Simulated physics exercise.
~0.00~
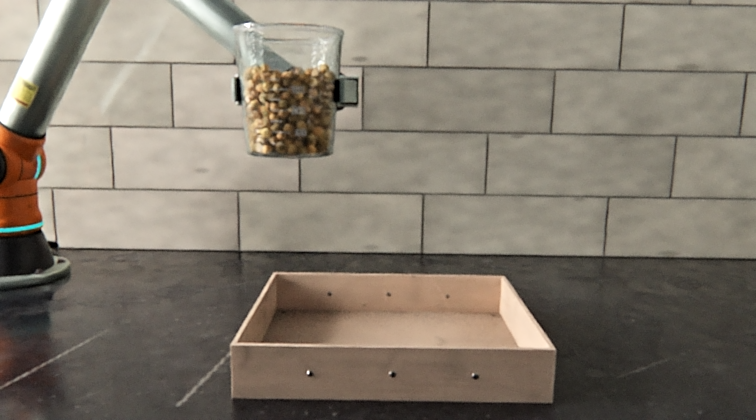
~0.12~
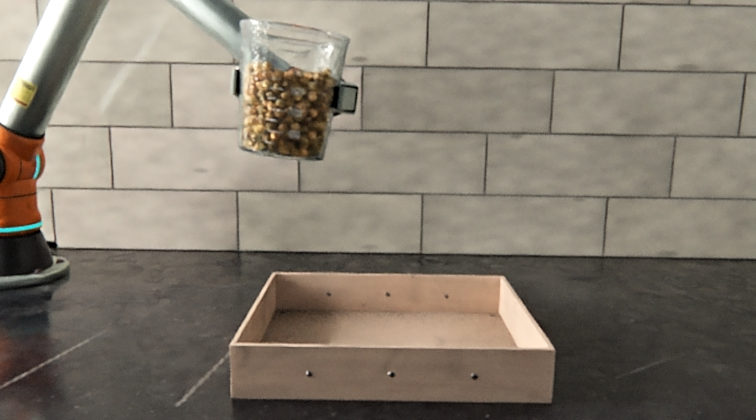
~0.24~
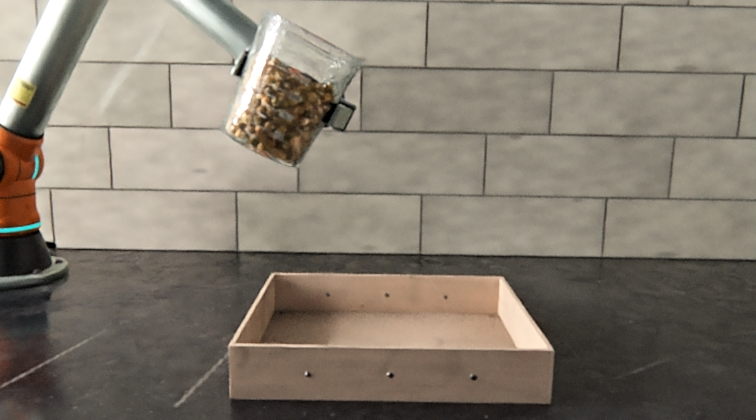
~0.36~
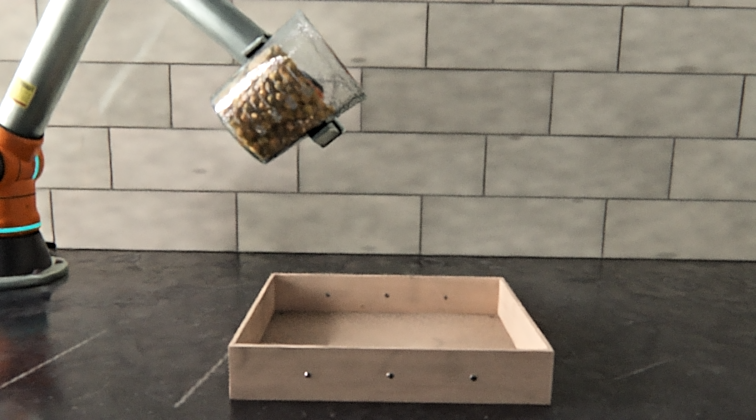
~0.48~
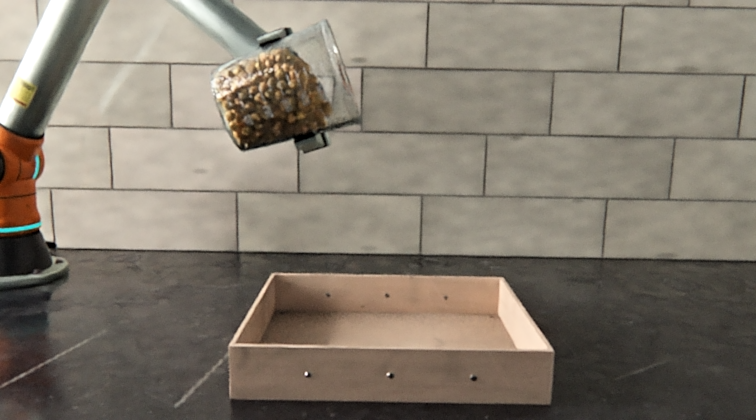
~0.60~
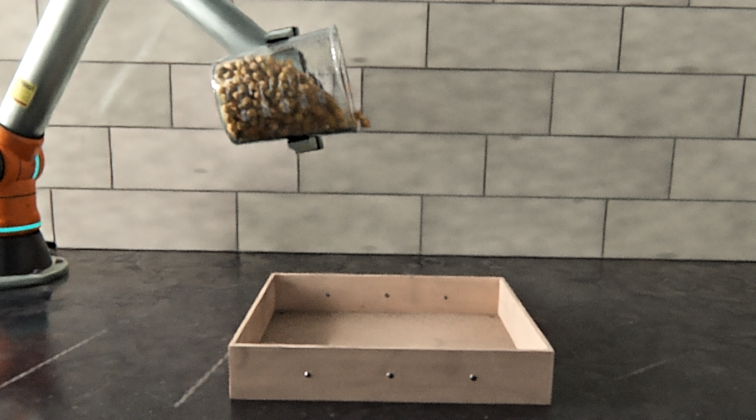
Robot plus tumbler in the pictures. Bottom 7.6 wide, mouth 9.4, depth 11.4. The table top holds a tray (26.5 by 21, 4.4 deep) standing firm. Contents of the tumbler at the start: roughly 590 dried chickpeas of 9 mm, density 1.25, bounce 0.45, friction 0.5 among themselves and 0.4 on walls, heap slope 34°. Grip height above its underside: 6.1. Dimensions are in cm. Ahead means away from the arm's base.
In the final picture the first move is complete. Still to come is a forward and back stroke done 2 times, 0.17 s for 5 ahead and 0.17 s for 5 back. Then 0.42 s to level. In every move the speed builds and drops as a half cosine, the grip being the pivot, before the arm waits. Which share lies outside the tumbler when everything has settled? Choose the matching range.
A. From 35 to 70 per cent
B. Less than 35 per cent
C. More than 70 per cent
Answer: A.
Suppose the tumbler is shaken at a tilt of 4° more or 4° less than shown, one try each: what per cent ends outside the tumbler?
First try near 60 %, second near 40 %.
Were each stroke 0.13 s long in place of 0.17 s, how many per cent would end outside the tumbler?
Around 65 percent.
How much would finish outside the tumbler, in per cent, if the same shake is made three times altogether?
60 %.
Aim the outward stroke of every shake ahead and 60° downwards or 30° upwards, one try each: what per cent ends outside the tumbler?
Near 10 and 55 percent respectively.
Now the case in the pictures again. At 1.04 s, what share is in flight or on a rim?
Roughly 5 per cent.
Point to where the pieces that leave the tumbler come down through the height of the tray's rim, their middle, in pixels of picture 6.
They come down centred close to (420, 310).
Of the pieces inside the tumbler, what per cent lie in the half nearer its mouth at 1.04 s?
45 %.
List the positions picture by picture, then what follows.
The first frame shows the tumbler middle at (290, 94), level; upper third of the load around (288, 84), from x 250 to 330, top at y 70; 591 in the tumbler.
The second frame shows the tumbler middle at (289, 94), tilted 7° forward; upper third of the load around (286, 84), from x 245 to 330, top at y 65.
The third frame shows the tumbler middle at (286, 94), tilted 27° forward; upper third of the load around (278, 84), from x 230 to 330, top at y 55.
The fourth frame shows the tumbler middle at (285, 94), tilted 51° forward; upper third of the load around (277, 79), from x 220 to 330, top at y 50.
The fifth frame shows the tumbler middle at (285, 92), tilted 71° forward; upper third of the load around (273, 76), from x 220 to 330, top at y 55.
The sixth frame shows the tumbler middle at (285, 92), tilted 78° forward; upper third of the load around (266, 79), from x 220 to 365, top at y 60; 591 in the tumbler.
After 1.04 s, tilted 78° forward, highest piece 27 above the table; 423 in the tumbler, 138 in the tray, 30 in flight or on a rim.
After 1.48 s, tilted 42° forward, highest piece 28 above the table; 299 in the tumbler, 289 in the tray, 3 in flight or on a rim.
After 1.90 s, level, highest piece 27 above the table; 298 in the tumbler, 293 in the tray.
After 2.95 s, level, highest piece 27 above the table; 298 in the tumbler, 293 in the tray.
In the end, 298 in the tumbler, 293 in the tray. That is 50 % outside the tumbler.
